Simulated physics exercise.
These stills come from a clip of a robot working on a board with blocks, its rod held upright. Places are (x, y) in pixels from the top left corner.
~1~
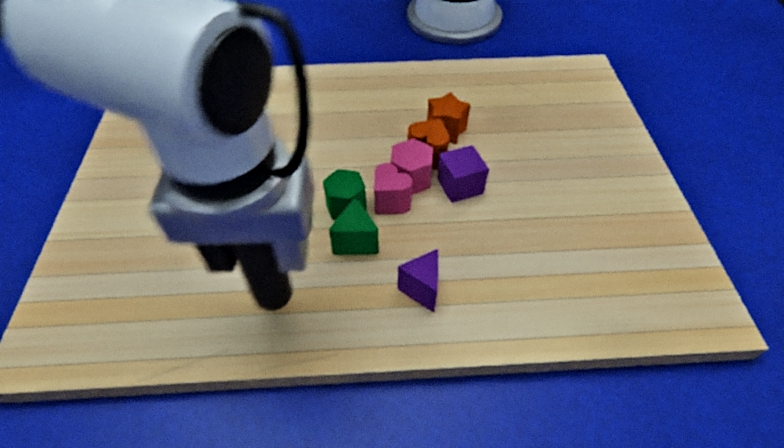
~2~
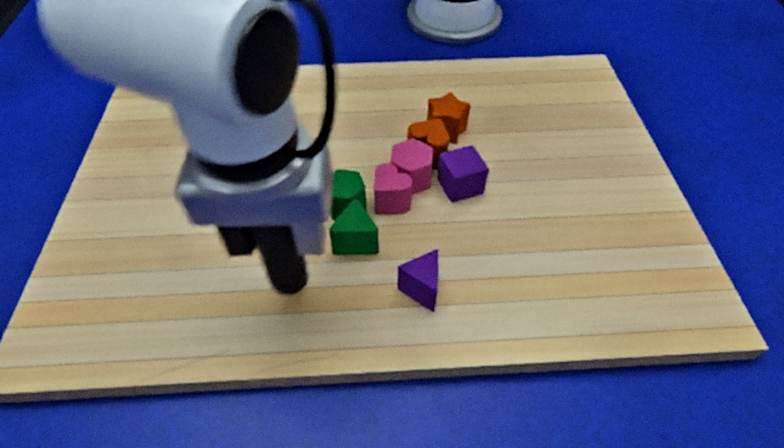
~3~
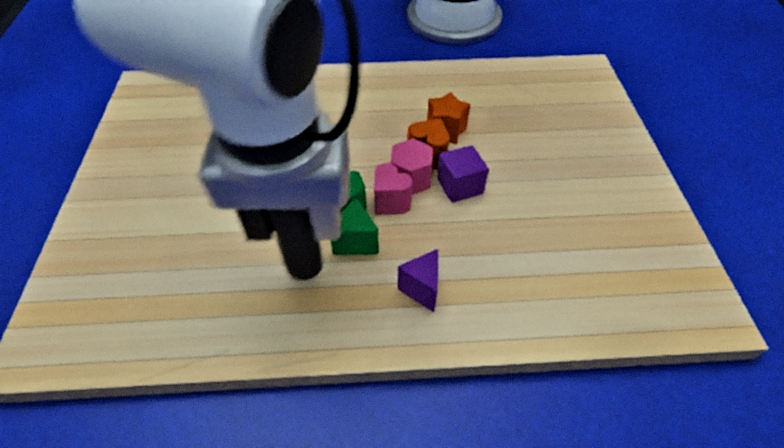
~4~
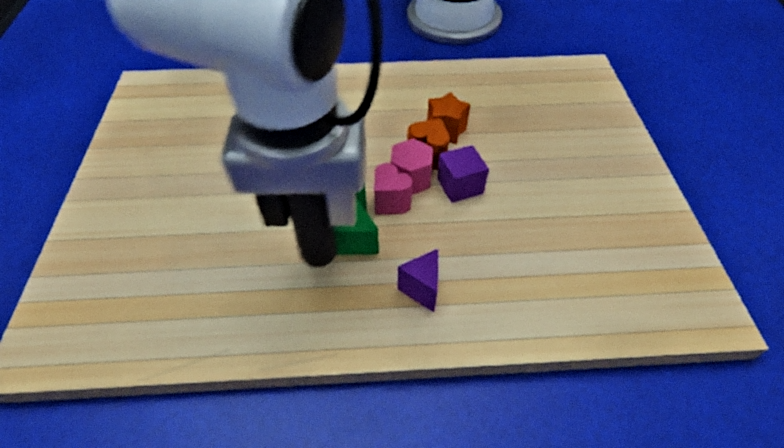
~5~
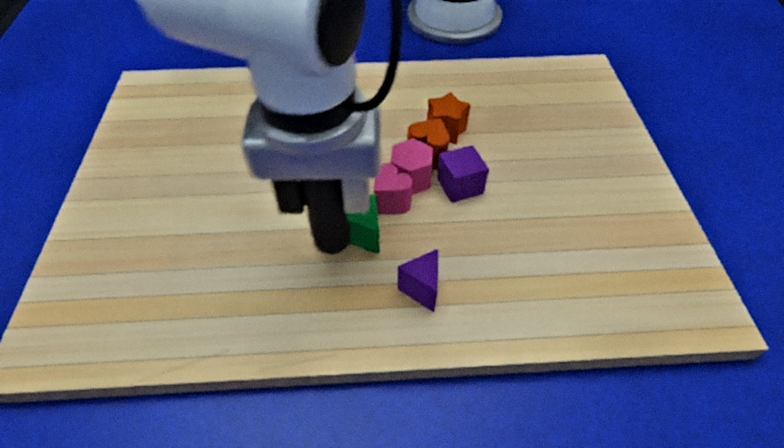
On a light wooden board over a blue surface, a white robot arm with a dark rod moves steadily right and slightly away from the viewer, reaching the green triangular block beside pink, orange and purple blocks that stay still.
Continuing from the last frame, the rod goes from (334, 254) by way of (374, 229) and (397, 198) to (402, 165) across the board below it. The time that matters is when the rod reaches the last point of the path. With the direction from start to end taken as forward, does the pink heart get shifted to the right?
Answer: No.
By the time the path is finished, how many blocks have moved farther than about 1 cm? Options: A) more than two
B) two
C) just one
A.
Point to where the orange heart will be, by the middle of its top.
It sits at (453, 108).
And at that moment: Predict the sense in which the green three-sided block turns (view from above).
My answer: Clockwise.
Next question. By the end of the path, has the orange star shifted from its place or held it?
It will be nudged away from its spot.
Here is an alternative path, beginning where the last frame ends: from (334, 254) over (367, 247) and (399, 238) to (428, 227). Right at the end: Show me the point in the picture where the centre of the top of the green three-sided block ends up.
Top centre: (436, 179).
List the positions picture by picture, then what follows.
Rod's lower end at (274, 295); green three-sided block at (354, 219); pink heart at (391, 178); pink six-sided block at (412, 154); orange heart at (430, 131); orange star at (449, 105), in the first picture.
Rod at (290, 280); blocks still, in the second picture.
Rod at (305, 266); blocks still, in the third picture.
Rod at (319, 253); blocks still, in the fourth picture.
Rod at (332, 241); green three-sided block at (362, 212); pink heart at (391, 178); pink six-sided block at (412, 154); orange heart at (430, 131); orange star at (449, 105), in the fifth picture.
On the path given first. One third of the way, rod at (374, 215); green three-sided block at (404, 194), turned 25° clockwise; pink heart at (392, 173); pink six-sided block at (413, 152).
Two thirds of the way, rod at (398, 183); green three-sided block at (428, 183), turned 75° clockwise; pink heart at (389, 150); pink six-sided block at (418, 135), turned 20° clockwise; orange heart at (442, 118), turned 20° clockwise; orange star at (455, 98).
At the end, rod at (402, 151); green three-sided block at (428, 183), turned 75° clockwise; pink heart at (375, 130), turned 60° anticlockwise; pink six-sided block at (423, 119), turned 40° clockwise; orange heart at (453, 108), turned 40° clockwise; orange star at (465, 89).
